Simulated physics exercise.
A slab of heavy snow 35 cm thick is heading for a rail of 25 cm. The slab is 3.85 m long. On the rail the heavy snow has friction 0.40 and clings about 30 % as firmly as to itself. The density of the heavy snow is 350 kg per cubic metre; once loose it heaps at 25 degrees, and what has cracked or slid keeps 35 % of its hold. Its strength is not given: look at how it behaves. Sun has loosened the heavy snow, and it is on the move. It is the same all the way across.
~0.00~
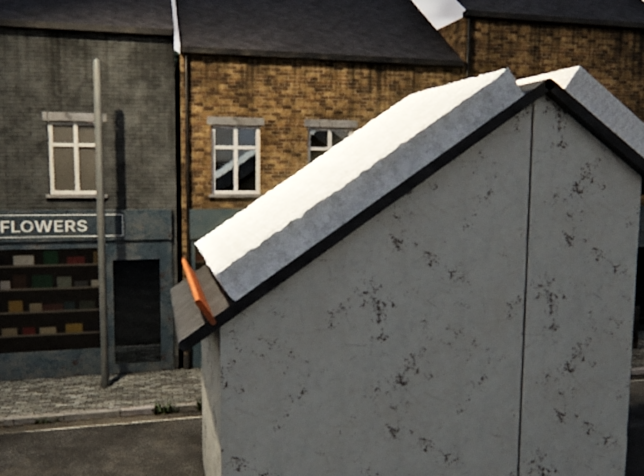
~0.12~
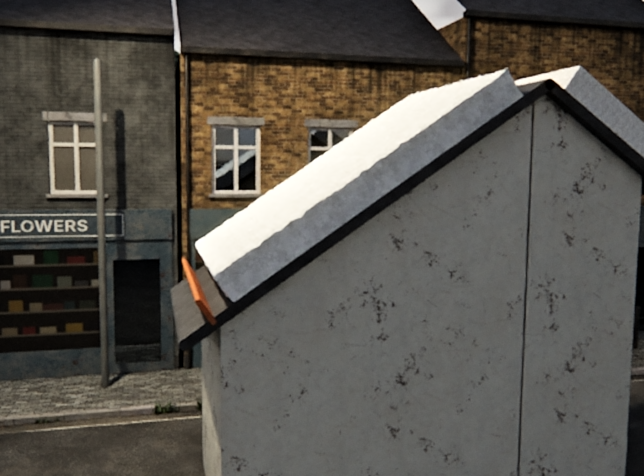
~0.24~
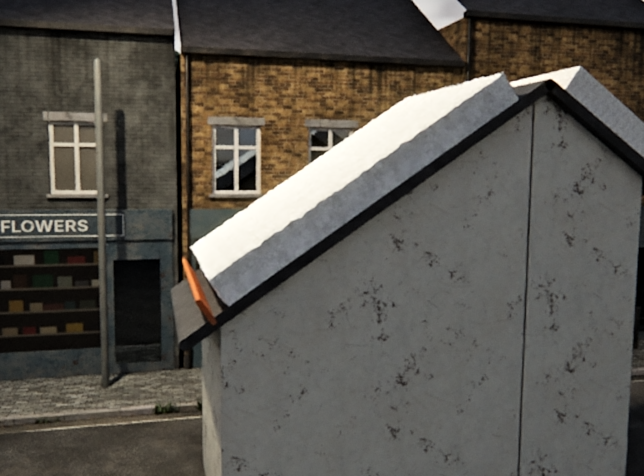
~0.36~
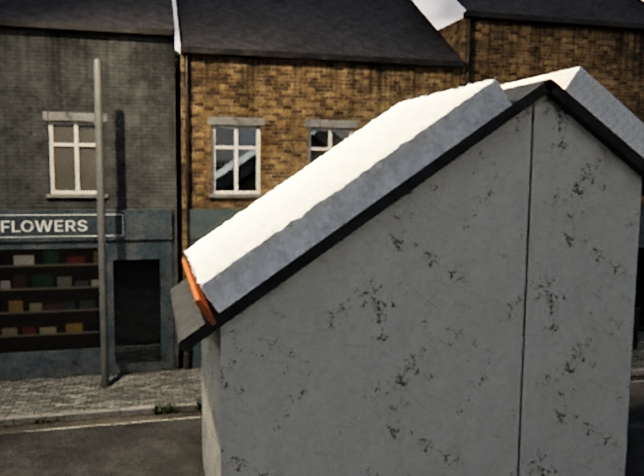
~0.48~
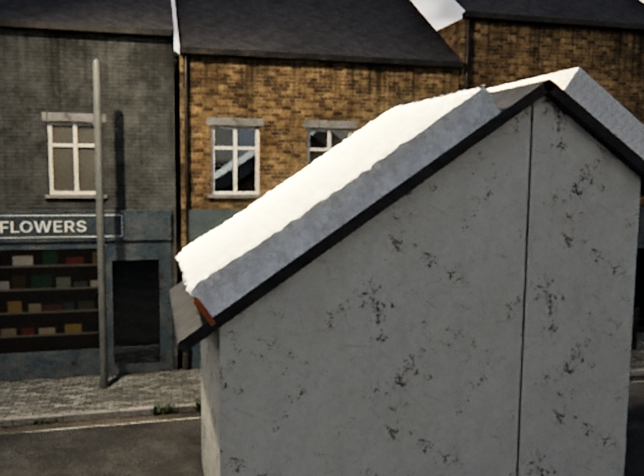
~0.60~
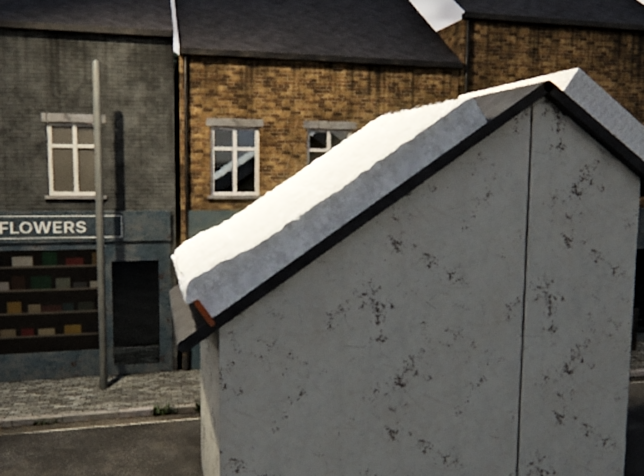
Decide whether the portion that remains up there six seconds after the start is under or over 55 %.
Expect under 55 %.
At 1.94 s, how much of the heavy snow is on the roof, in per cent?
About 55 %.
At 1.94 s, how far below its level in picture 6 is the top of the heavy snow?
Some 1.2 m.
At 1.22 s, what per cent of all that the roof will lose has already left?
Some 20 per cent.
After 1.22 s, 85 % of the snow is on the roof.
After 1.94 s, 55 % of the snow is on the roof.
After 2.67 s, 42 % of the snow is on the roof.
After 3.40 s, 38 % of the snow is on the roof.
After 6.00 s, at the end, 37 % of the snow is on the roof.
